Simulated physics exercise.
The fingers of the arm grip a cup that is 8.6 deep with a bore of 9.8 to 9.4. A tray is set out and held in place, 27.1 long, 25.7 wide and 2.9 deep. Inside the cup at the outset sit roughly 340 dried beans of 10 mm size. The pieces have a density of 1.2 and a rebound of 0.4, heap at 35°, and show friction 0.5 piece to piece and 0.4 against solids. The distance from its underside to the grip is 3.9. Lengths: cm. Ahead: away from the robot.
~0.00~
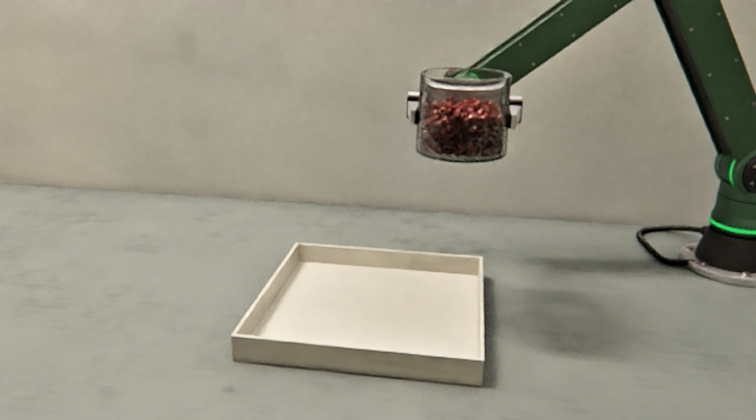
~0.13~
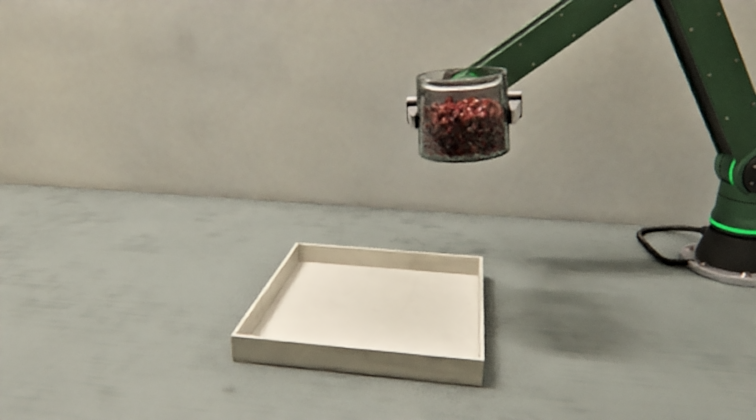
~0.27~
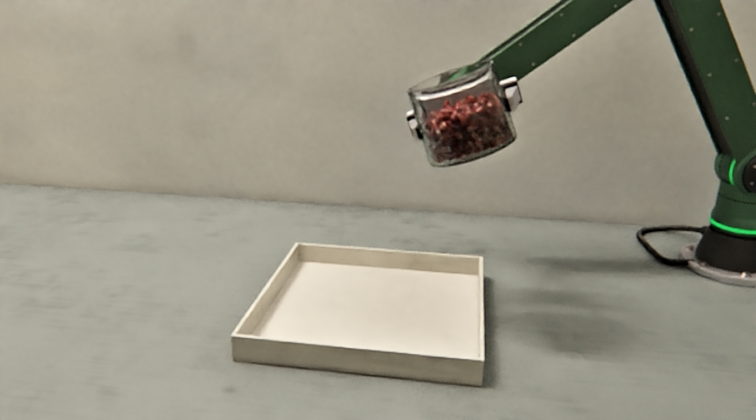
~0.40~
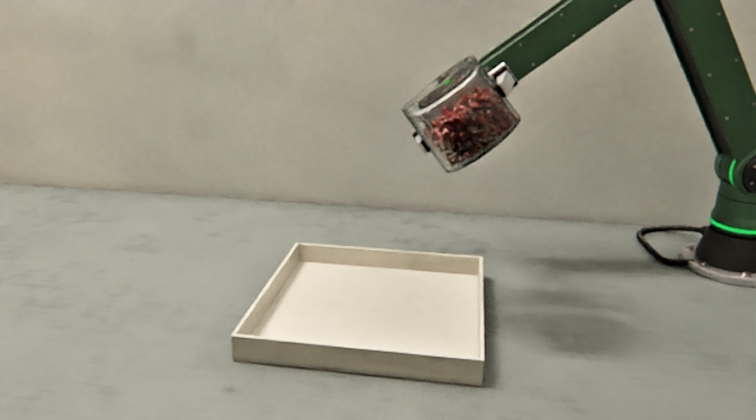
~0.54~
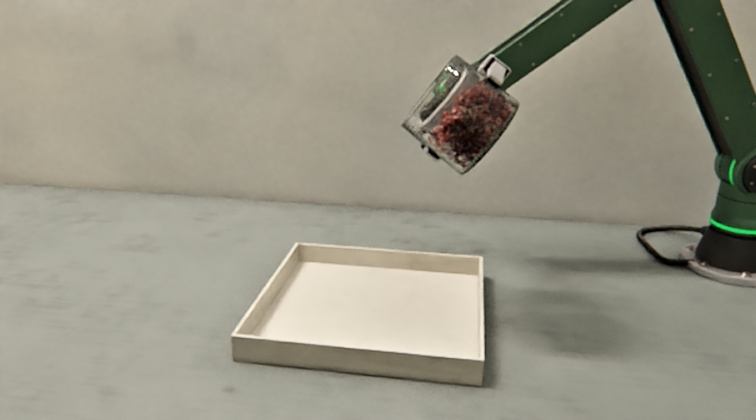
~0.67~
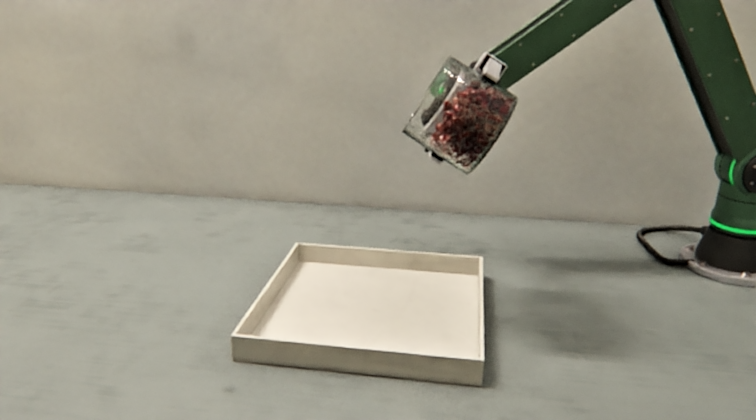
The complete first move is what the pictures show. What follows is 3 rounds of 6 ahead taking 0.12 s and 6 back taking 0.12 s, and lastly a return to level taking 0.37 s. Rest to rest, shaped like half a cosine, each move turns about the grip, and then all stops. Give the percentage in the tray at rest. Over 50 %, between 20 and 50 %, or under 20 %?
Between 20 and 50 %.
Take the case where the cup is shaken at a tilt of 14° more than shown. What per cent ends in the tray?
It would be near 70 per cent.
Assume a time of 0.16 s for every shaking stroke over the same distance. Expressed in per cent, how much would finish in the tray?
It would be some 20 %.
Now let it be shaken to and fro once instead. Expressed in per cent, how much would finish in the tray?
In that case it would be near 20 percent.
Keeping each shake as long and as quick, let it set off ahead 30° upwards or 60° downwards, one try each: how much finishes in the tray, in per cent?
First try some 70 %, second try some 10 %.
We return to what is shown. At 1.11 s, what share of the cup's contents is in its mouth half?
60 %.
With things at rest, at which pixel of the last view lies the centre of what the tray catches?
I'd say somewhere near (336, 303) in the final view.
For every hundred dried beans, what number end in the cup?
60 %.
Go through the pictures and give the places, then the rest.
In the first frame, cup middle at (463, 114), level; upper third of the load around (463, 117), from x 425 to 500, top at y 105; 338 in the cup.
In the second frame, cup middle at (463, 114), tilted 6° forward; upper third of the load around (467, 116), from x 425 to 500, top at y 105.
In the third frame, cup middle at (462, 114), tilted 21° forward; upper third of the load around (475, 115), from x 425 to 510, top at y 100.
In the fourth frame, cup middle at (461, 115), tilted 39° forward; upper third of the load around (481, 112), from x 430 to 510, top at y 90.
In the fifth frame, cup middle at (460, 116), tilted 54° forward; upper third of the load around (481, 106), from x 435 to 510, top at y 85.
In the sixth frame, cup middle at (460, 116), tilted 60° forward; upper third of the load around (480, 105), from x 435 to 510, top at y 85; 338 in the cup.
By 1.11 s, tilted 60° forward, highest piece 28 above the table; 244 in the cup, 61 in the tray, 8 on the table or floor, 25 in flight or on a rim.
By 1.54 s, tilted 38° forward, highest piece 28 above the table; 195 in the cup, 112 in the tray, 21 on the table or floor, 10 in flight or on a rim.
By 1.96 s, level, highest piece 28 above the table; 195 in the cup, 119 in the tray, 24 on the table or floor.
By 3.01 s, level, highest piece 28 above the table; 195 in the cup, 119 in the tray, 24 on the table or floor.
Final count, 195 in the cup, 119 in the tray, 24 on the table or floor. That is 35 % in the tray.
